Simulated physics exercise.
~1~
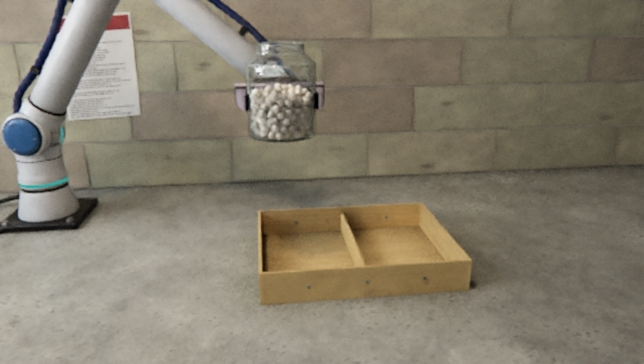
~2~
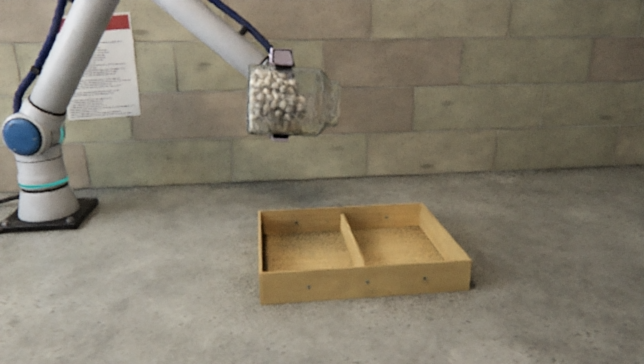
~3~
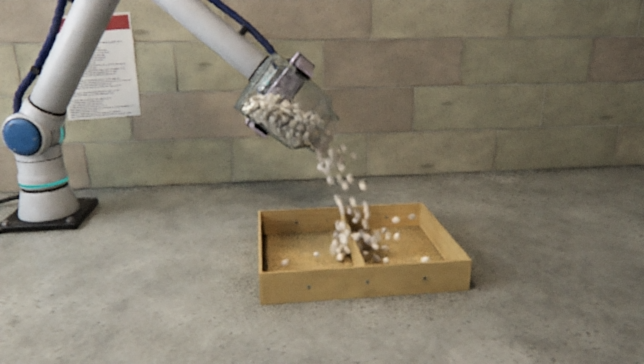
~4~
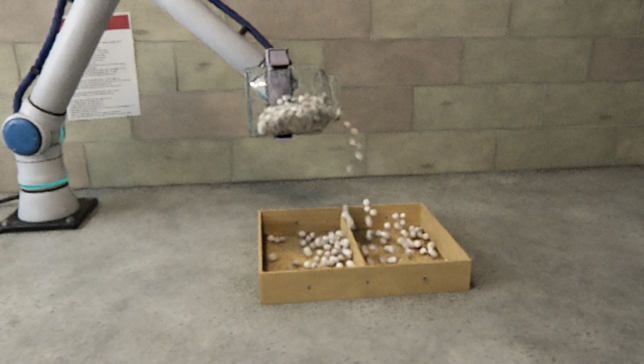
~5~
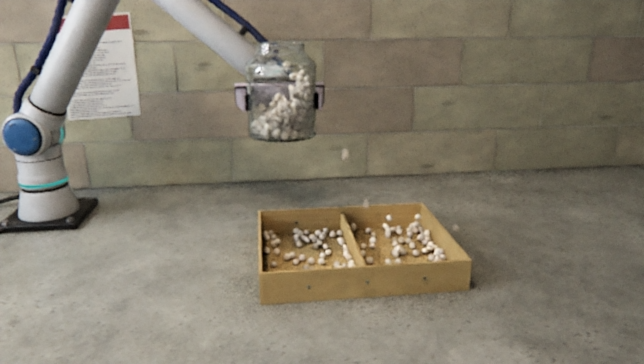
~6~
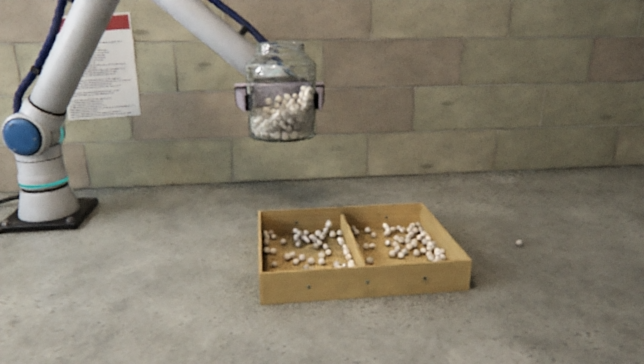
A pale robot arm with blue joints, mounted at the left on a grey surface before a blocky stone wall, holds a clear jar of whitish beads, seen from a fixed, slightly raised view. Below it sits a shallow tan tray split by a cross wall. The arm tips the jar to the right until its mouth points steeply down, and beads stream onto the divider, scattering into both parts. The jar swings back upright as the last beads fall. It ends still partly full, with beads in both parts and one lying outside, right of the tray.
